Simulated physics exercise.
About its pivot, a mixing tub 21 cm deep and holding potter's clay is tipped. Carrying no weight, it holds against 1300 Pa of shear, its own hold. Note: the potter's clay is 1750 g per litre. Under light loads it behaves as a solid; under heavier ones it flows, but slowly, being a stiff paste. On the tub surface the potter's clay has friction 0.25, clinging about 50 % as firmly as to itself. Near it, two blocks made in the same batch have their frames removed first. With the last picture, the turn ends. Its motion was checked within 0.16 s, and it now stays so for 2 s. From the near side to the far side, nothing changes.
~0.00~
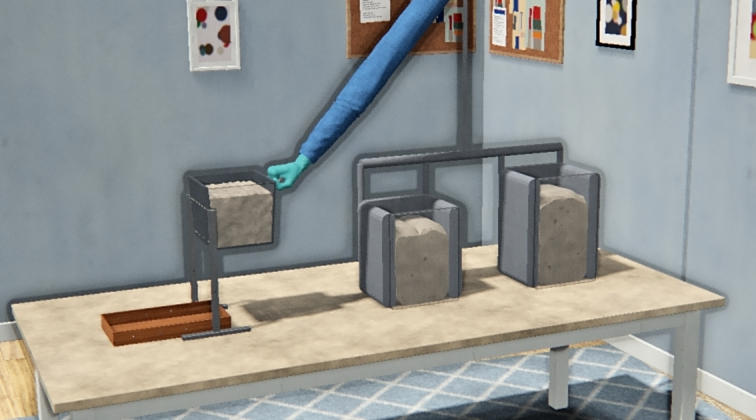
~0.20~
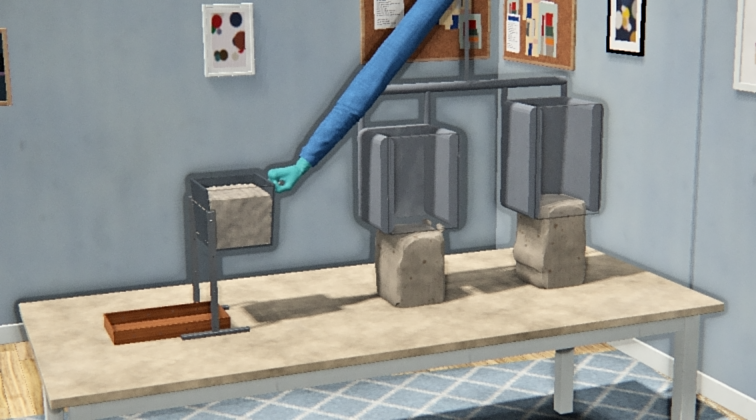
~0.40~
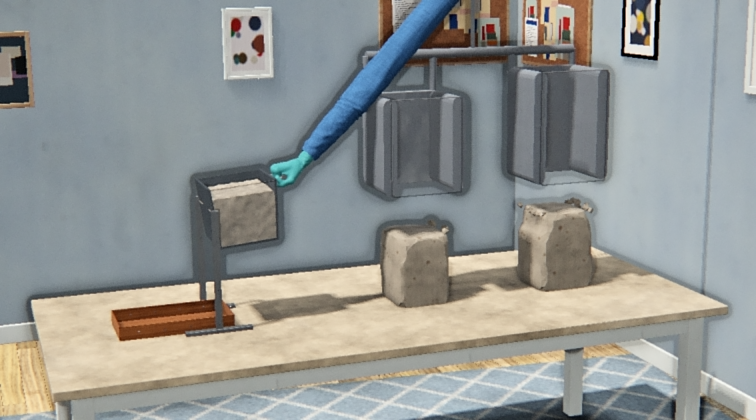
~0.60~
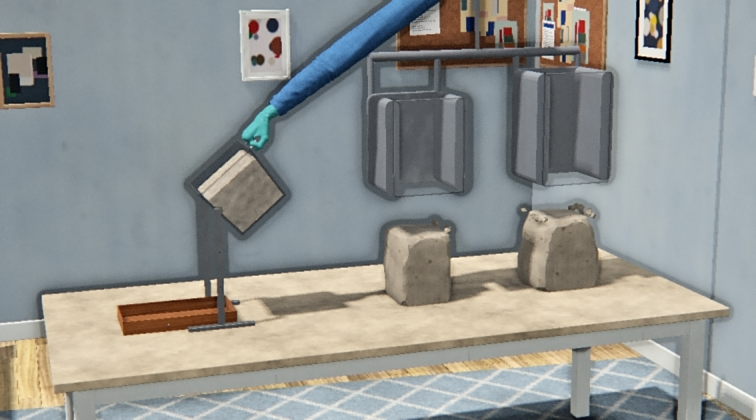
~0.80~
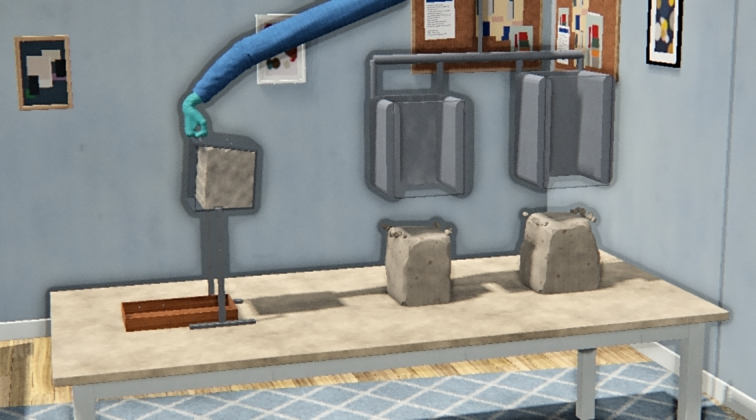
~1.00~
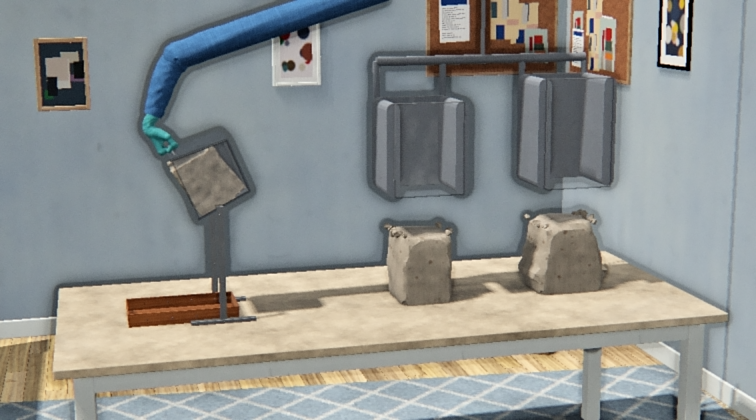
A gloved hand in a blue sleeve held a small tub of grey clay while two casings rose off a pair of grey blocks, then turned the tub over to the left past its side.
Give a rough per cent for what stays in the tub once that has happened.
Roughly 0 per cent stays in the tub.
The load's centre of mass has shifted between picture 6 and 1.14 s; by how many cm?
The shift is near 8 cm.
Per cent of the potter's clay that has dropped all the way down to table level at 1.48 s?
Near 75 %.
After 1.14 s, the tub is at 112 degrees and holds 64 %.
After 1.31 s, the tub is at 112 degrees and holds 0 %.
After 1.48 s, the tub is at 112 degrees and holds 0 %.
After 1.65 s, the tub is at 112 degrees and holds 0 %.
After 3.00 s, at the end, the tub is at 112 degrees and holds 0 %.
